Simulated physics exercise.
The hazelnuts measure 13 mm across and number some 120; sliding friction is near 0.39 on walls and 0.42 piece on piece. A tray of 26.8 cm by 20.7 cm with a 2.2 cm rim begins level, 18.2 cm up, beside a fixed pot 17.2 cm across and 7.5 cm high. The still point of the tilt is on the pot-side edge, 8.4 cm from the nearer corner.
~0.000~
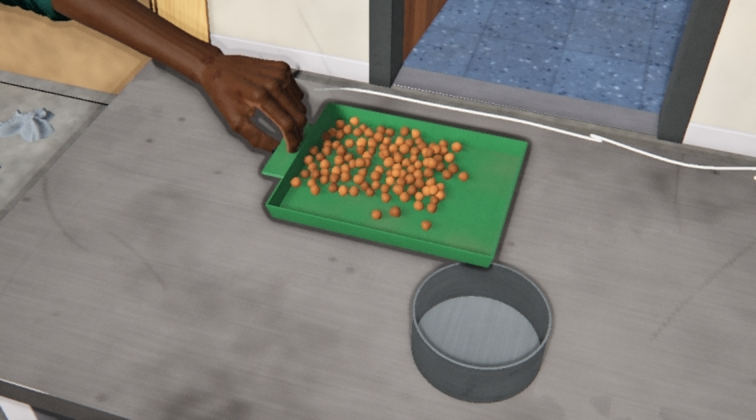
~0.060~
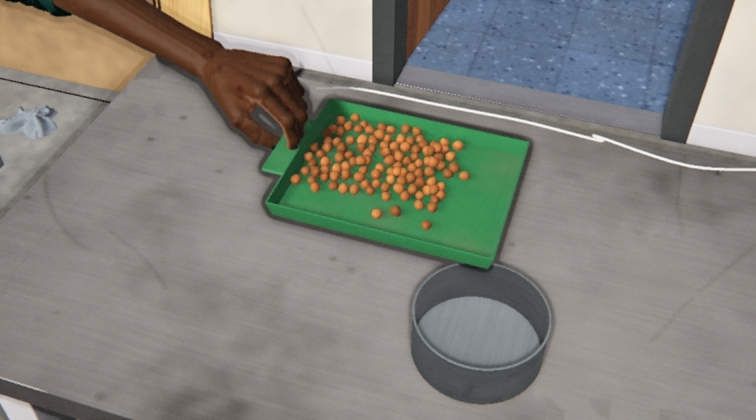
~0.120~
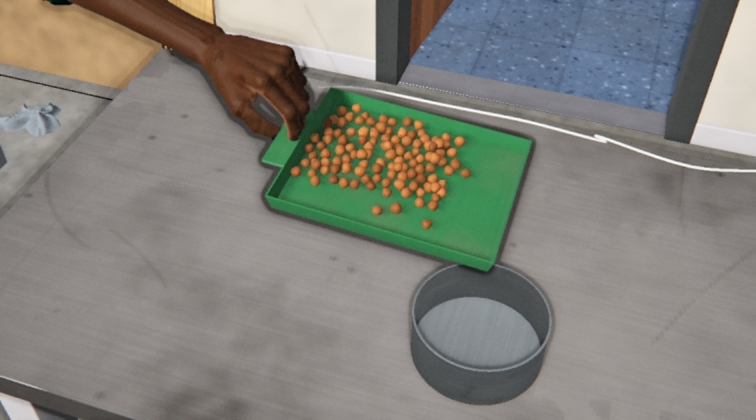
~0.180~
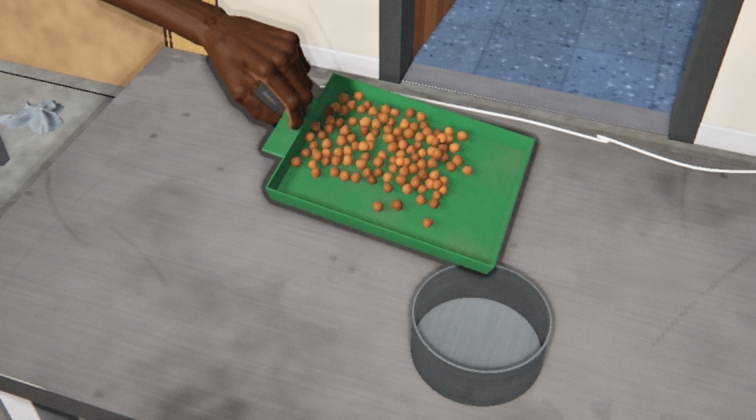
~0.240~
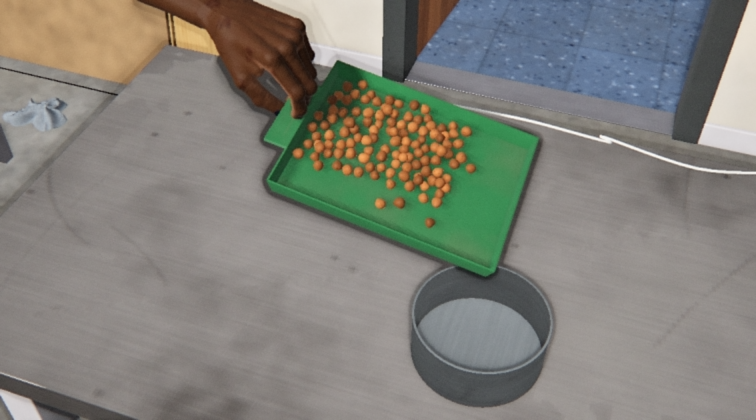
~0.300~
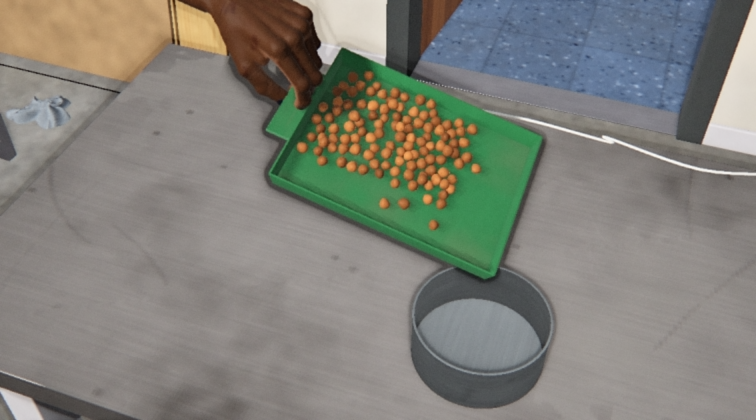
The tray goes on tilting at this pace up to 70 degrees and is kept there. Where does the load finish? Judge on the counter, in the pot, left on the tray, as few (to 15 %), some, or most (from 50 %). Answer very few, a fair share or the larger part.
Counter very few, pot a fair share, tray the larger part.
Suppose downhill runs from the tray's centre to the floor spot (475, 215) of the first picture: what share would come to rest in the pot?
About 15 per cent.
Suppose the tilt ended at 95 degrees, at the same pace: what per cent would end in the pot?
Then about 100 per cent.
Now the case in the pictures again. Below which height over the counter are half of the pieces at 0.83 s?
About 20 cm.
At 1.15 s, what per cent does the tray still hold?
Roughly 65 per cent.
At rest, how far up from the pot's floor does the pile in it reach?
Roughly 1.5 cm.
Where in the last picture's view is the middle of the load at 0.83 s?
Near (484, 240).
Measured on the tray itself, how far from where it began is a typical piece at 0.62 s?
Roughly 12 cm.
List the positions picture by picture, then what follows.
Tray tilt 0 degrees, front corners at (272, 203) and (489, 254); middle of the pieces at (389, 163); pot at (482, 312), in the first picture.
Tray tilt 1 degrees, front corners at (271, 201) and (490, 255); middle of the pieces at (390, 161), in the second picture.
Tray tilt 5 degrees, front corners at (271, 194) and (490, 258), lowest corner right front; middle of the pieces at (391, 155), in the third picture.
Tray tilt 9 degrees, front corners at (272, 186) and (491, 262), lowest corner right front; middle of the pieces at (393, 148), in the fourth picture.
Tray tilt 14 degrees, front corners at (273, 179) and (491, 266), lowest corner right front; middle of the pieces at (396, 142), in the fifth picture.
Tray tilt 19 degrees, front corners at (275, 172) and (491, 270), lowest corner right front; middle of the pieces at (401, 138); pot at (482, 316). Its pace works out near 80 degrees a second, in the sixth picture.
Then, at 0.62 s, tilt 44 degrees; the tray holds 100 %, the pot 0 %.
Then, at 0.83 s, tilt 61 degrees; the tray holds 90 %, the pot 5 %.
Then, at 1.15 s, tilt 70 degrees; the tray holds 65 %, the pot 30 %.
By 1.9 s all is still; counter 0 %, pot 40 %, tray 60 %.
